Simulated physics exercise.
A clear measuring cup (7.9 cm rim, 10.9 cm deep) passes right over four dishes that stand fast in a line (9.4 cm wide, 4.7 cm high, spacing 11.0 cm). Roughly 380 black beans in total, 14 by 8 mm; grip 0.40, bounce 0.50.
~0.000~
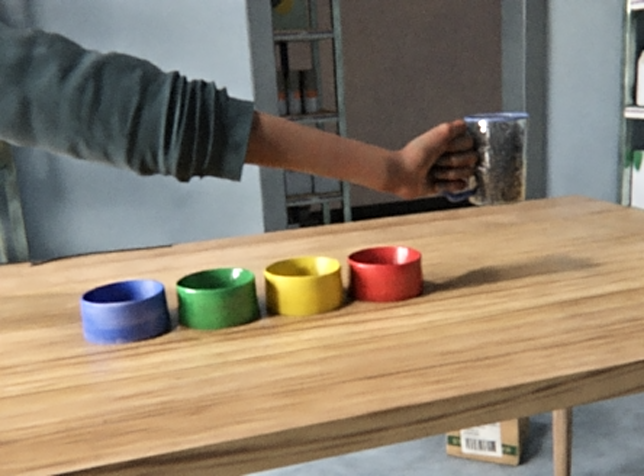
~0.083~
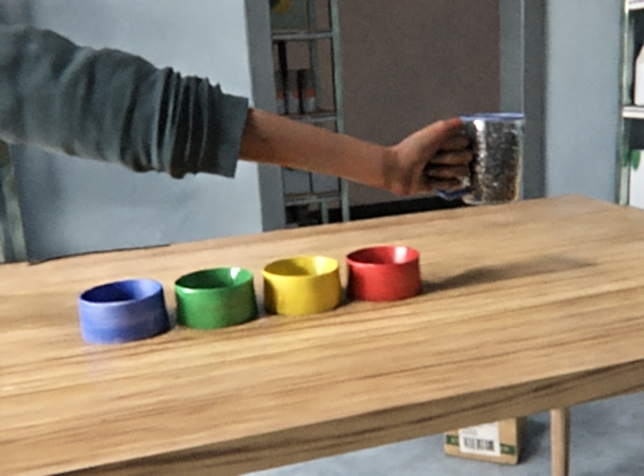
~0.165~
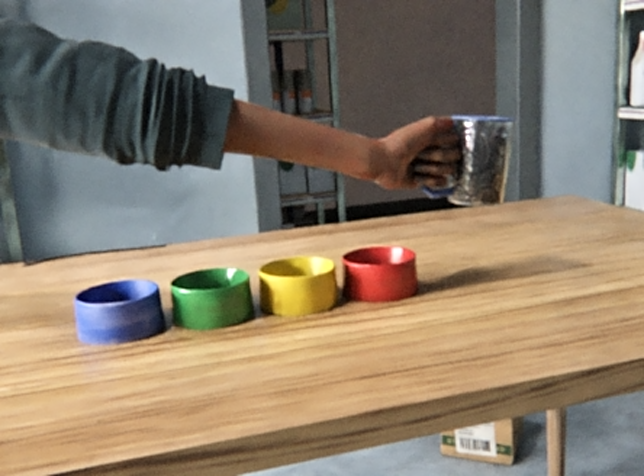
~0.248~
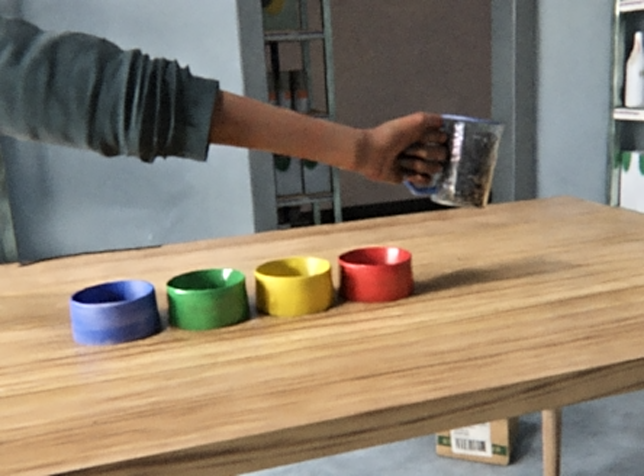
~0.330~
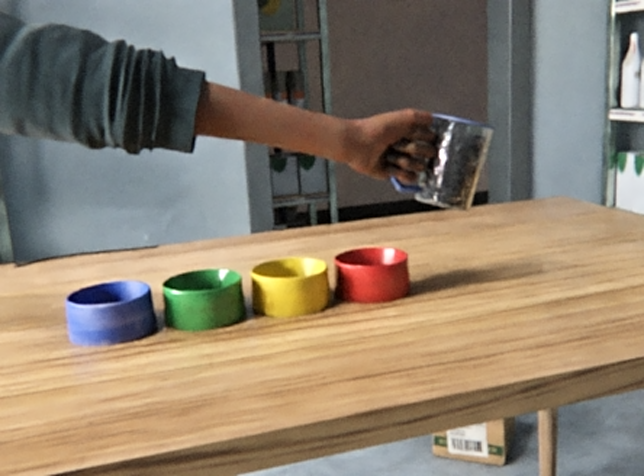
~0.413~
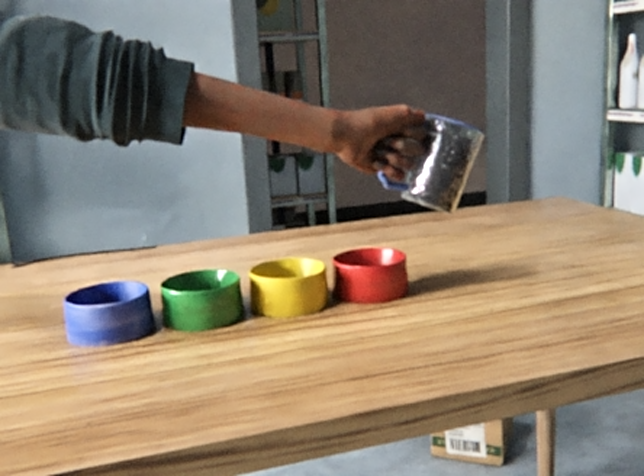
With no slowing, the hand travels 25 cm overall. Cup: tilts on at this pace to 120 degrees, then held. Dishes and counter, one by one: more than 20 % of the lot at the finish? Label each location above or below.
Labels - red dish: Above, blue dish: Below, green dish: Below, yellow dish: Below, counter: Below.
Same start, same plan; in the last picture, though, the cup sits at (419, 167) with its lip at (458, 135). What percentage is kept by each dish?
Final shares - red 90 %, blue 0 %, green 0 %, yellow 0 %.
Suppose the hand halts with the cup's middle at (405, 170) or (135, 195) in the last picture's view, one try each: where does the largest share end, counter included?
First try: Counter; second try: Yellow.
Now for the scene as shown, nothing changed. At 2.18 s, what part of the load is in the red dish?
About 85 percent up to now.
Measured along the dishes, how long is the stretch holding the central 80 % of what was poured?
Spread: Around 6 cm.
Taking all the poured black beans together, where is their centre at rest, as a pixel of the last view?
(368, 270) or so.
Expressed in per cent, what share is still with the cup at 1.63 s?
90 %.
Then, at 1.14 s, tilt 68 degrees; cup holds 100 %.
After 1.63 s, tilt 98 degrees; cup holds 90 %, red 5 %.
After 2.18 s, tilt 120 degrees; cup holds 15 %, red 85 %.
At rest (3.3 s), red 90 %, blue 0 %, green 0 %, yellow 0 %, counter 10 %.
